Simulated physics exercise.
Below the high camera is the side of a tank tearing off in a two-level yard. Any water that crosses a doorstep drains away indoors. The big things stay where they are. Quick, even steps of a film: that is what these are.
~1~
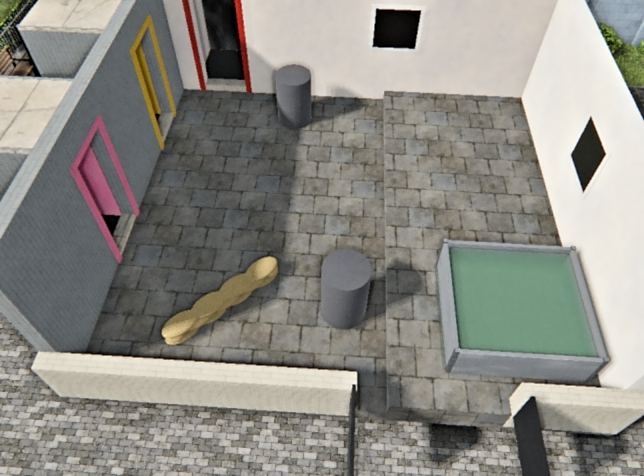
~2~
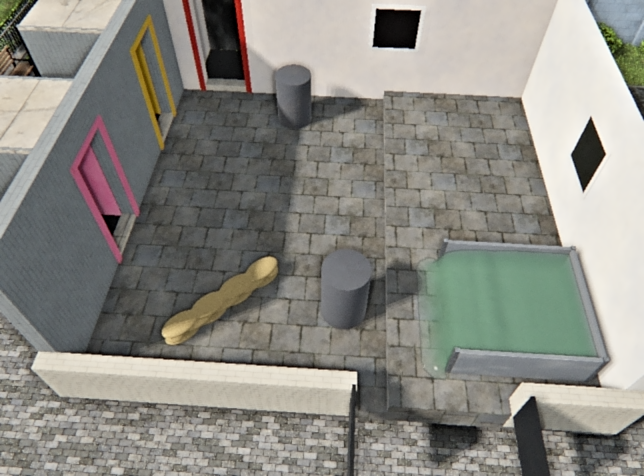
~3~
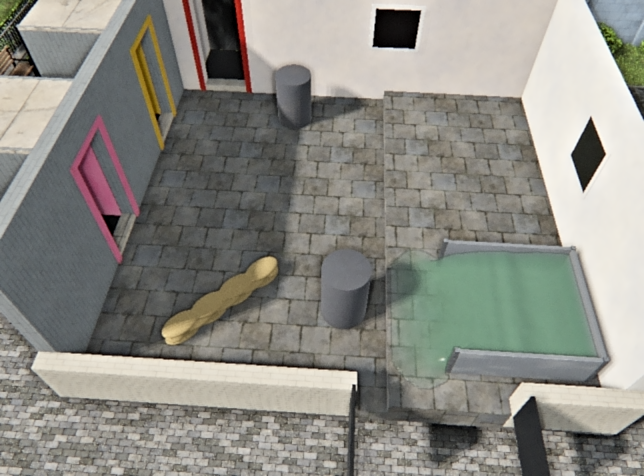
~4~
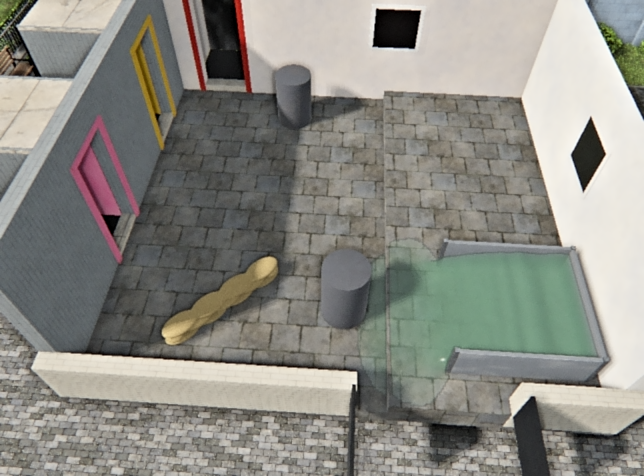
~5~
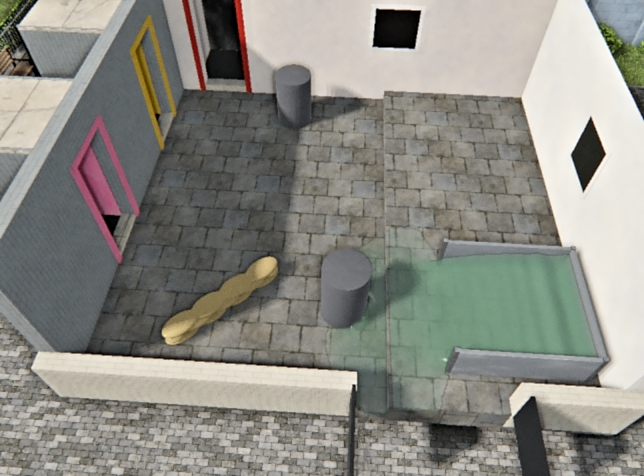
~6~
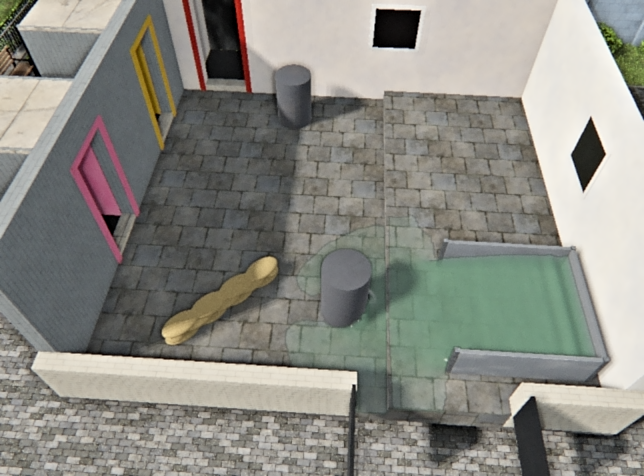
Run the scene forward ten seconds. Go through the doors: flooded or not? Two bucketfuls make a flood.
Result: The red door receives no more than two buckets. The pink door receives no more than two buckets. The yellow door receives no more than two buckets.
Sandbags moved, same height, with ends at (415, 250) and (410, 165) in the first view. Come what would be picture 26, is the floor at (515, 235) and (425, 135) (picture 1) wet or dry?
First spot untouched, second spot untouched.
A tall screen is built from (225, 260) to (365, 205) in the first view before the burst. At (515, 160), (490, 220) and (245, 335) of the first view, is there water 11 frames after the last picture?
Reading them off in sequence: Spared, spared, swamped.
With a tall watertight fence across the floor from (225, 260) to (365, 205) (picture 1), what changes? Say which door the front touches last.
The red-painted one comes last.
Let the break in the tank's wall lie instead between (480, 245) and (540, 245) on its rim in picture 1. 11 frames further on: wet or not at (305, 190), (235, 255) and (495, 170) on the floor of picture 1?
First kept bare, second kept bare, third soaked through.
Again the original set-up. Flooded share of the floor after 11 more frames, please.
Around 35 percent, give or take.
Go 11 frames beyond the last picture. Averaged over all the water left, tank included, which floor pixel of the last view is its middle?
I'd point to (371, 309).
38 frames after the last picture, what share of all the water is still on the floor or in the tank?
Roughly 90 percent.
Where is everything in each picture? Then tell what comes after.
The first frame shows the water tank at (518, 299) is whole and still.
In the second frame, the front is at a hidden place, out from the gap at (447, 307).
In the third frame, water pours out at (447, 309) and has run to (415, 254).
In the fourth frame, water pours out at (446, 310) and has run to a hidden place.
In the fifth frame, water pours out at (446, 310) and has run to a hidden place.
In the sixth frame, water pours out at (446, 310) and has run to (295, 357).
A moment on, water covers 20 % of the floor; the red door not reached, the pink door not reached, the yellow door not reached.
Next, water covers 35 % of the floor; the red door not reached, the pink door not reached, the yellow door not reached.
Then, water covers 55 % of the floor; the red door not reached, the pink door wet at the sill, nothing in, the yellow door wet at the sill, nothing in.
Later, water covers 65 % of the floor; the red door wet at the sill, nothing in, the pink door under two buckets in, the yellow door wet at the sill, nothing in.
In the end, water covers 65 % of the floor; the red door wet at the sill, nothing in, the pink door under two buckets in, the yellow door wet at the sill, nothing in.
